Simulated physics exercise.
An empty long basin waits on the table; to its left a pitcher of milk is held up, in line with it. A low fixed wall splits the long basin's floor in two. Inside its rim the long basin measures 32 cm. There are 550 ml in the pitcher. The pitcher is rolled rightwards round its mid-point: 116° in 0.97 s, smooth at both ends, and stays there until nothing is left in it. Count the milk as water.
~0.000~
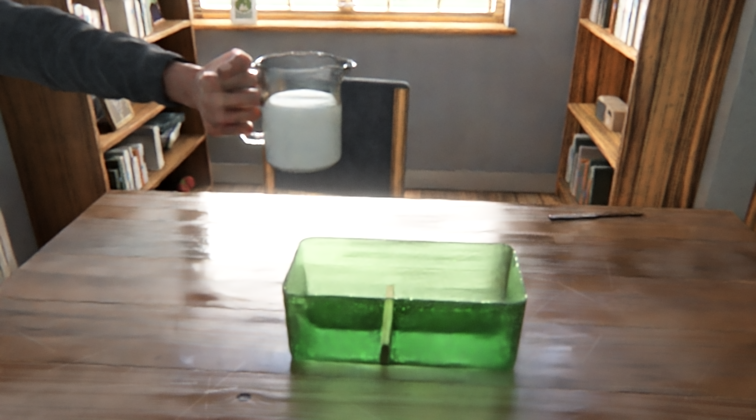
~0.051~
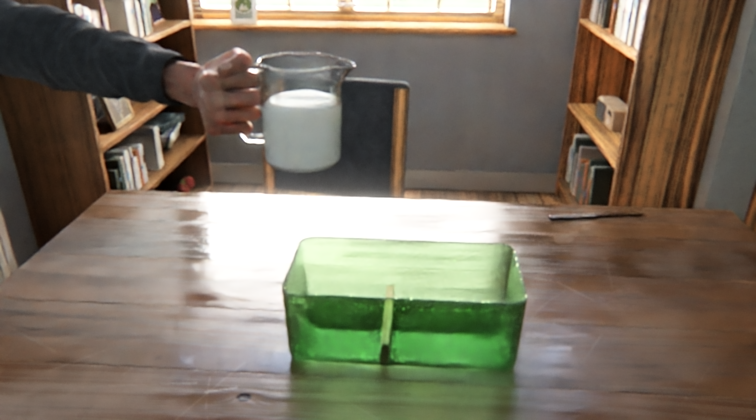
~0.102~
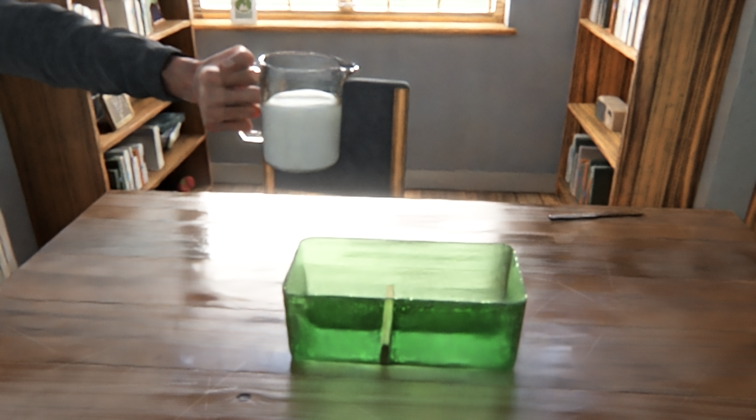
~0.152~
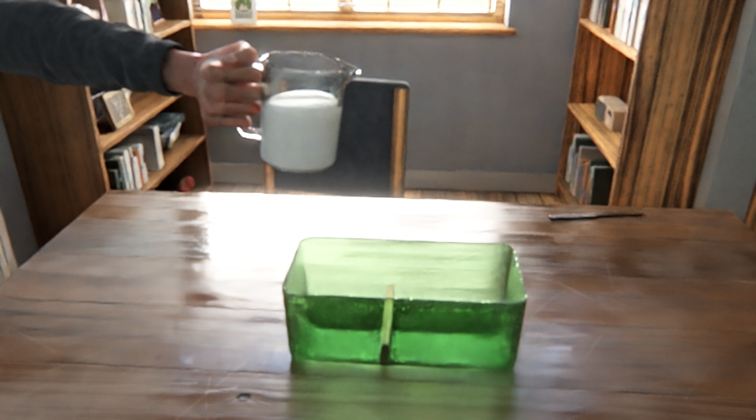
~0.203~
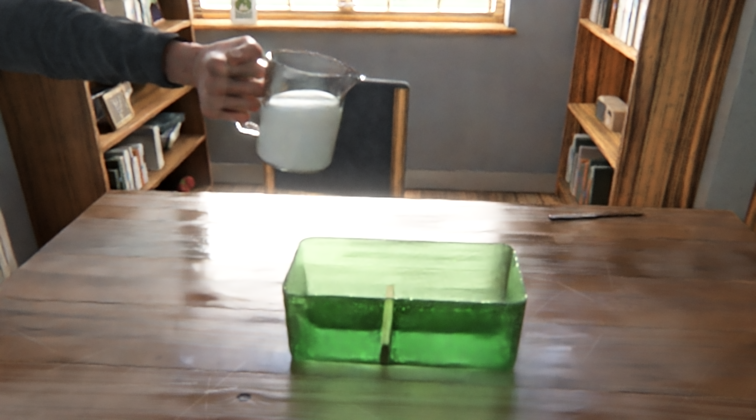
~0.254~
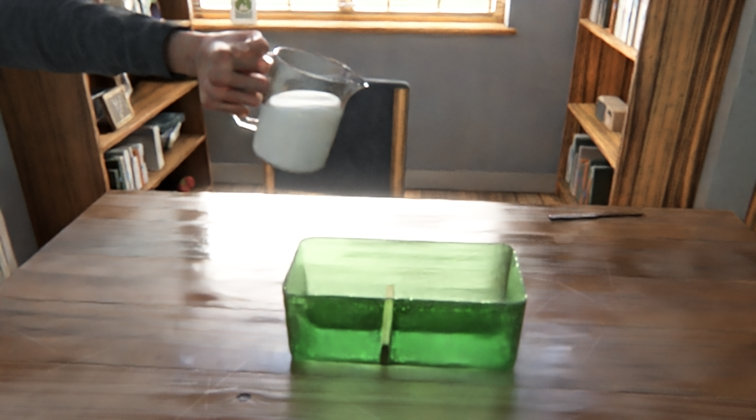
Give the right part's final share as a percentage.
The far part has some 85 per cent.
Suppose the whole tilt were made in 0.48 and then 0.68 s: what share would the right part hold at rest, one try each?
First 85, then 85 per cent.
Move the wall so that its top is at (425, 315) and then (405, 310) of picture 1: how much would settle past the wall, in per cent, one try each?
First 10, then 65 per cent.
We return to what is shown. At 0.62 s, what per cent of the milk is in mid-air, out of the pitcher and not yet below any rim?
About 14 per cent.
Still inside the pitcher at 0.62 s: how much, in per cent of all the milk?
About 86 per cent.
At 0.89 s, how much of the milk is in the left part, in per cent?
About 0 per cent.
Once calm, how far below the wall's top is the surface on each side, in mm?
Some 30 mm on the left and 16 mm on the right.
Then, 0.62 s in, the tilt is 82° and 86 per cent is still to pour, 0 is left of the wall and 0 right of it.
Then, 0.89 s in, the tilt is 114° and 20 per cent is still to pour, 0 is left of the wall and 46 right of it.
Then, 1.17 s in, the tilt is 116° and 0 per cent is still to pour, 8 is left of the wall and 82 right of it.
Then, 1.47 s in, the tilt is 116° and 0 per cent is still to pour, 10 is left of the wall and 85 right of it.
Finally, 10 per cent lies left of the wall, 85 right of it and 6 outside.
